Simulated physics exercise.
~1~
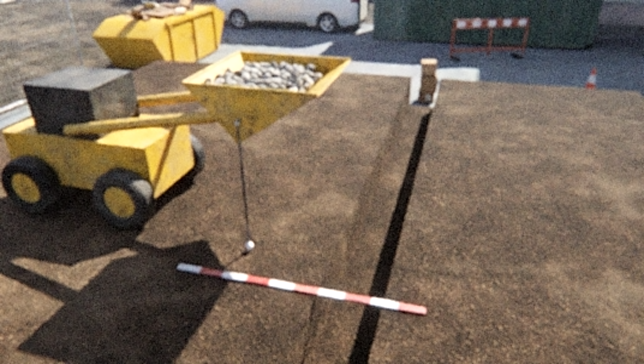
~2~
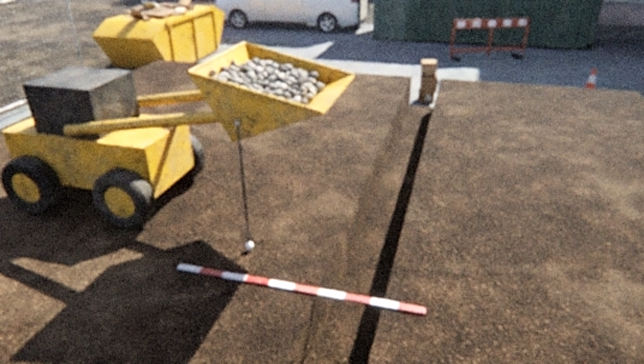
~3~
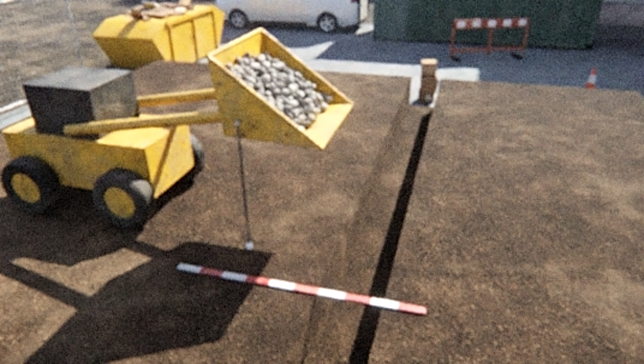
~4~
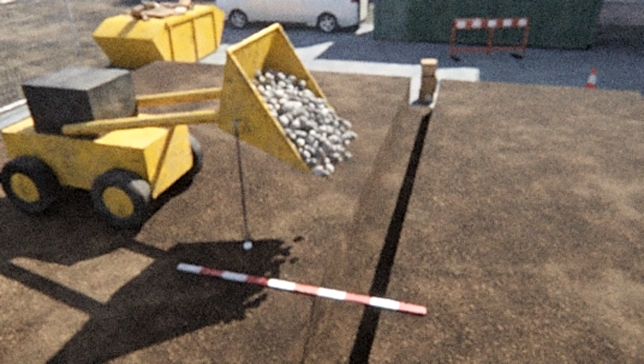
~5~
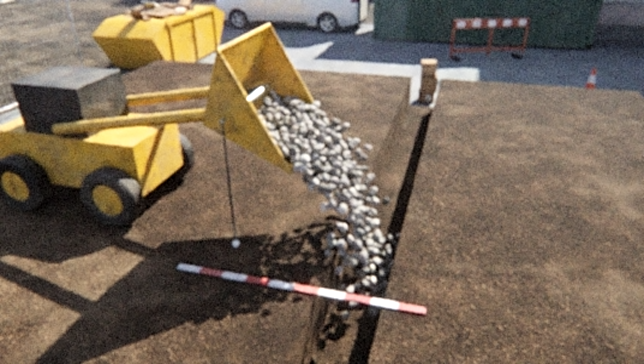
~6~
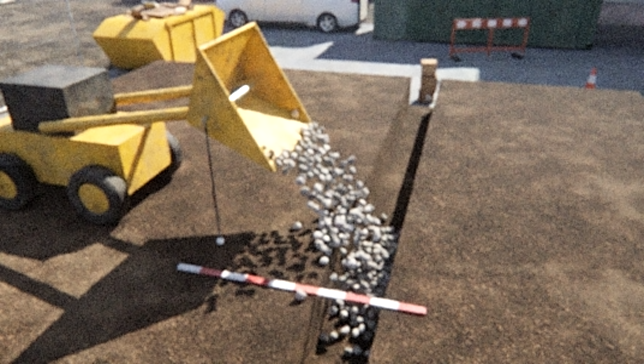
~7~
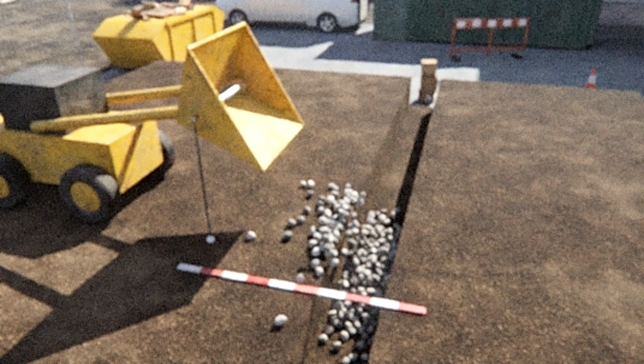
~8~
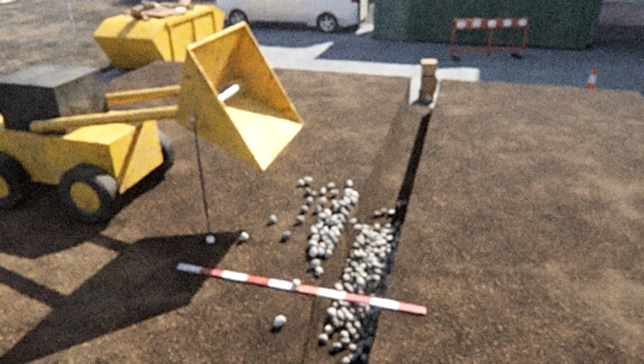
The footage shows a yellow loader tipping its bucket of smooth, pale stones, which pour down to the right beside a red-and-white staff as the machine backs away to the left. Most of the stones end up in a narrow trench, with some scattered on the ground short of it.
